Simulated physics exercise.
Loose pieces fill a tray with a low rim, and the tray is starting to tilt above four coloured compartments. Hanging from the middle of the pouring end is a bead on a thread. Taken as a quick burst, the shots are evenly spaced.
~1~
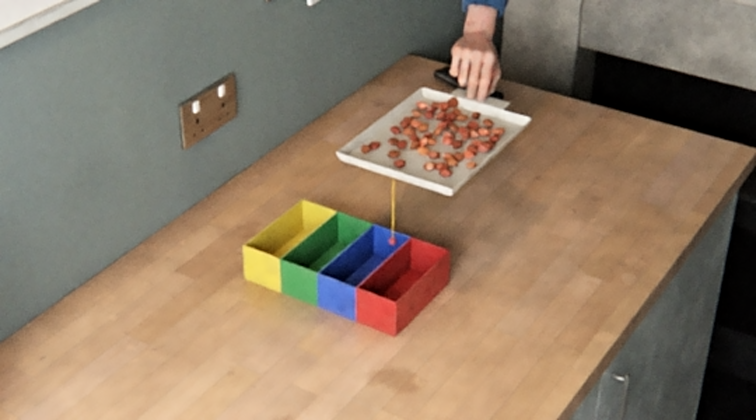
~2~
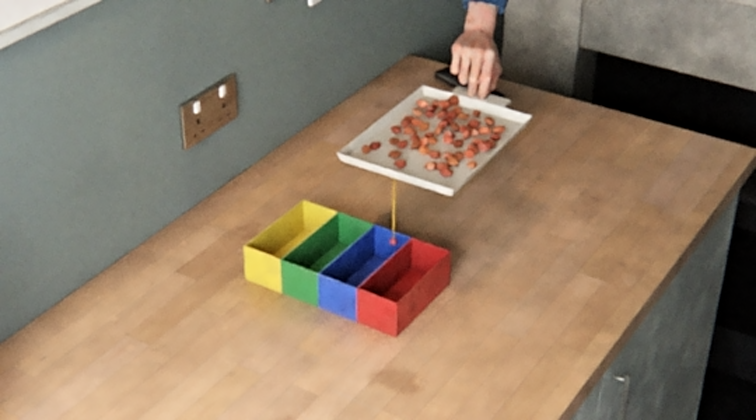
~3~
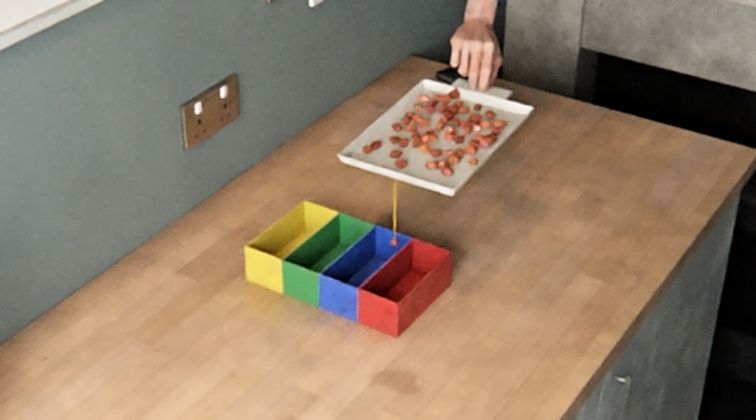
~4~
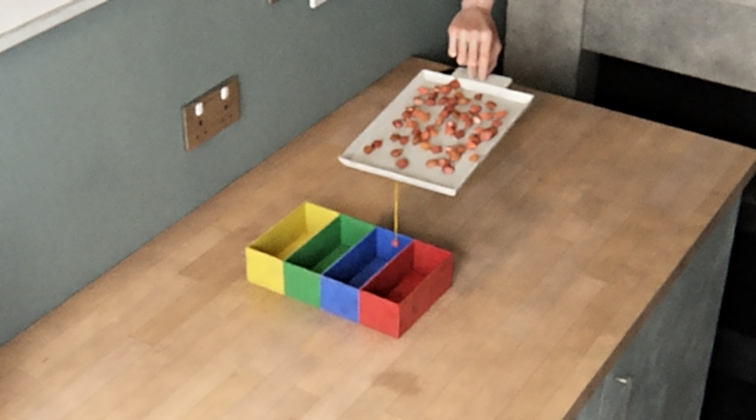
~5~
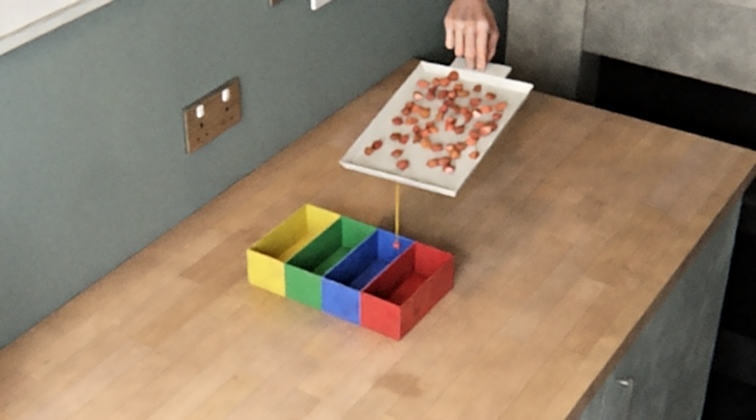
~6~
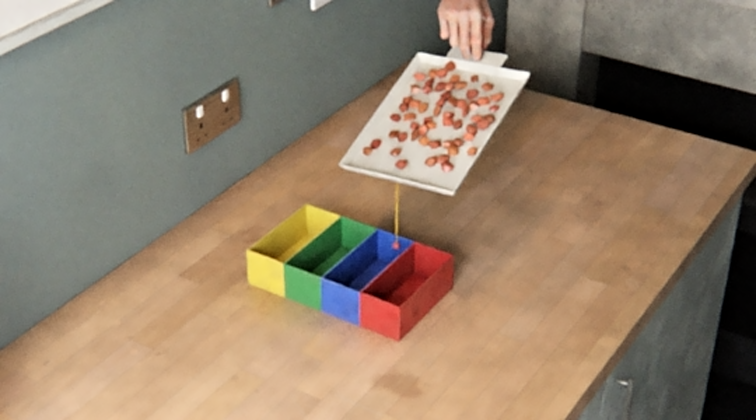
A hand gradually raising the far end of a white tray of reddish-brown pieces above yellow, green, blue and red compartments.
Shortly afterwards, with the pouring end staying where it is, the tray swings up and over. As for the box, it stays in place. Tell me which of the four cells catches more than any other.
I would say the green cell.
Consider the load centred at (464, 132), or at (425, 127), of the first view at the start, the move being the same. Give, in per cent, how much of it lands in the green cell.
Roughly 40 and 50 percent, in that order.
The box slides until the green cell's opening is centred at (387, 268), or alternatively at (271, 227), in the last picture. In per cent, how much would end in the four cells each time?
Close to 70 per cent, followed by close to 60 per cent.
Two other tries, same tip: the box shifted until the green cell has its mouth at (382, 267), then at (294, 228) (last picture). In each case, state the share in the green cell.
20 % and 0 %.
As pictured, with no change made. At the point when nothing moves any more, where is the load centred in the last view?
I'd place the middle at about (332, 289).
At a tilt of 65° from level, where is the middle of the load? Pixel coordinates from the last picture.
Near (373, 166).
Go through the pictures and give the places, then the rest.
In the first picture, corners of the pouring end (342, 152) and (451, 187), level; middle of the load (438, 131), bits of crushed brick; bead on its thread (393, 241); yellow cell (262, 265); green cell (299, 280); blue cell (337, 294); red cell (376, 309).
In the second picture, corners of the pouring end (342, 152) and (452, 187), level; middle of the load (439, 130).
In the third picture, corners of the pouring end (343, 154) and (452, 187), tipped barely, lowest at the left corner; middle of the load (440, 126).
In the fourth picture, corners of the pouring end (344, 157) and (453, 187), tipped a little, lowest at the left corner; middle of the load (440, 121).
In the fifth picture, corners of the pouring end (344, 160) and (453, 189), tipped clearly, lowest at the left corner; middle of the load (440, 116).
In the sixth picture, corners of the pouring end (343, 162) and (452, 189), tipped clearly, lowest at the left corner; middle of the load (437, 111); yellow cell (266, 270); green cell (303, 284); blue cell (341, 299); red cell (380, 314).
Just after the last frame, tray tipped steeply; the larger part on the tray; roughly a quarter falling or outside the box.
A moment on, tray tipped past a quarter turn; roughly half in the green cell; roughly a quarter in the blue cell; about a tenth in the red cell; about a tenth in the yellow cell; about a tenth falling or outside the box.
Further on, tray tipped past a quarter turn; roughly half in the green cell; roughly a quarter in the blue cell; roughly a quarter in the red cell; about a tenth in the yellow cell; just a few falling or outside the box.
When it is over, tray tipped past a quarter turn; roughly half in the green cell; roughly a quarter in the blue cell; roughly a quarter in the red cell; about a tenth in the yellow cell; just a few outside the box.
